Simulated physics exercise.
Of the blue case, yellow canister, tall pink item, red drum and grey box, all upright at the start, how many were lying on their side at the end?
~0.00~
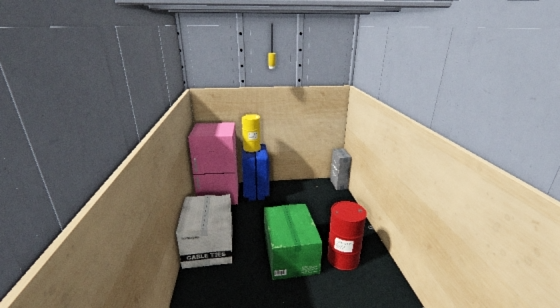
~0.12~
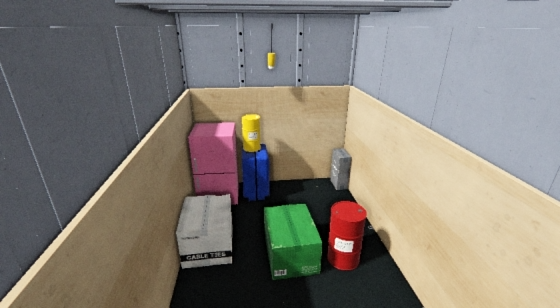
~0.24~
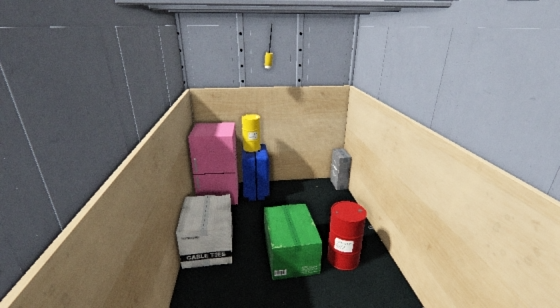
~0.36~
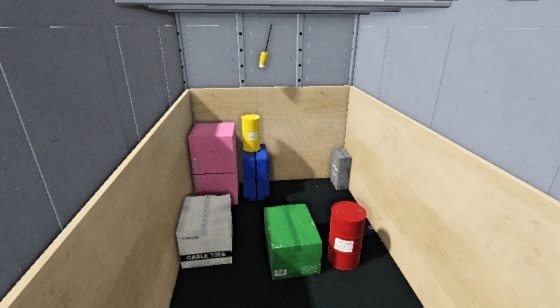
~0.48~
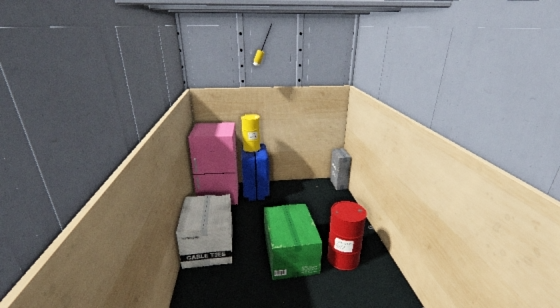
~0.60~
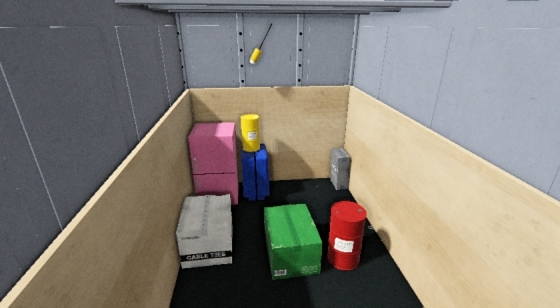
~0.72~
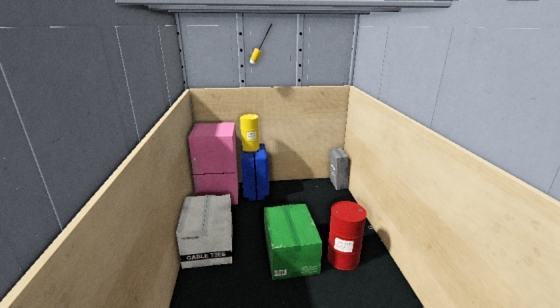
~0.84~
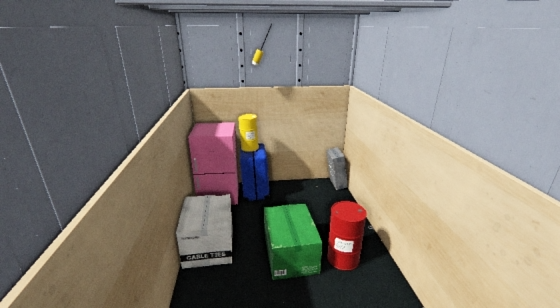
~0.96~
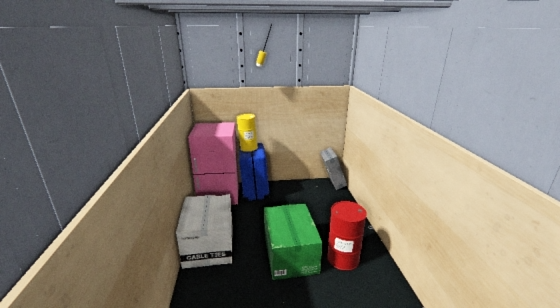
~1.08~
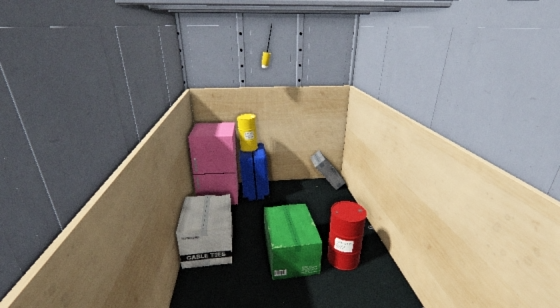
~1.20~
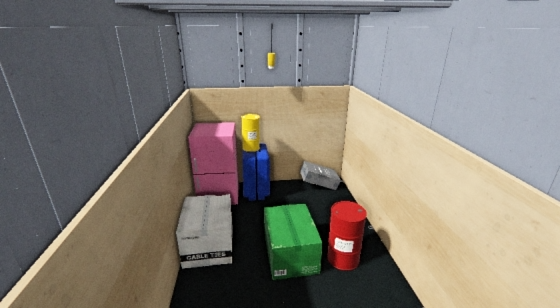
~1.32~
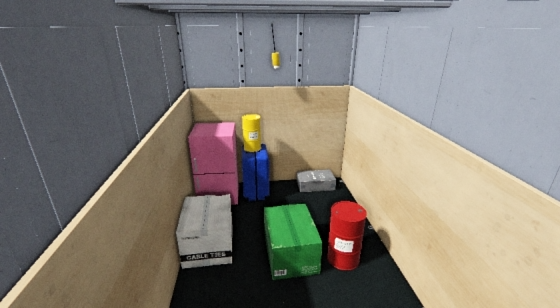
Just one of them was lying on its side at the end, the grey box near the back right. The other things were still upright.
A grey box near the back right of a van's load bay tipped over to the left and ended up lying on its side, after a small yellow object hanging on the back wall swung left, while the other cargo stayed standing.
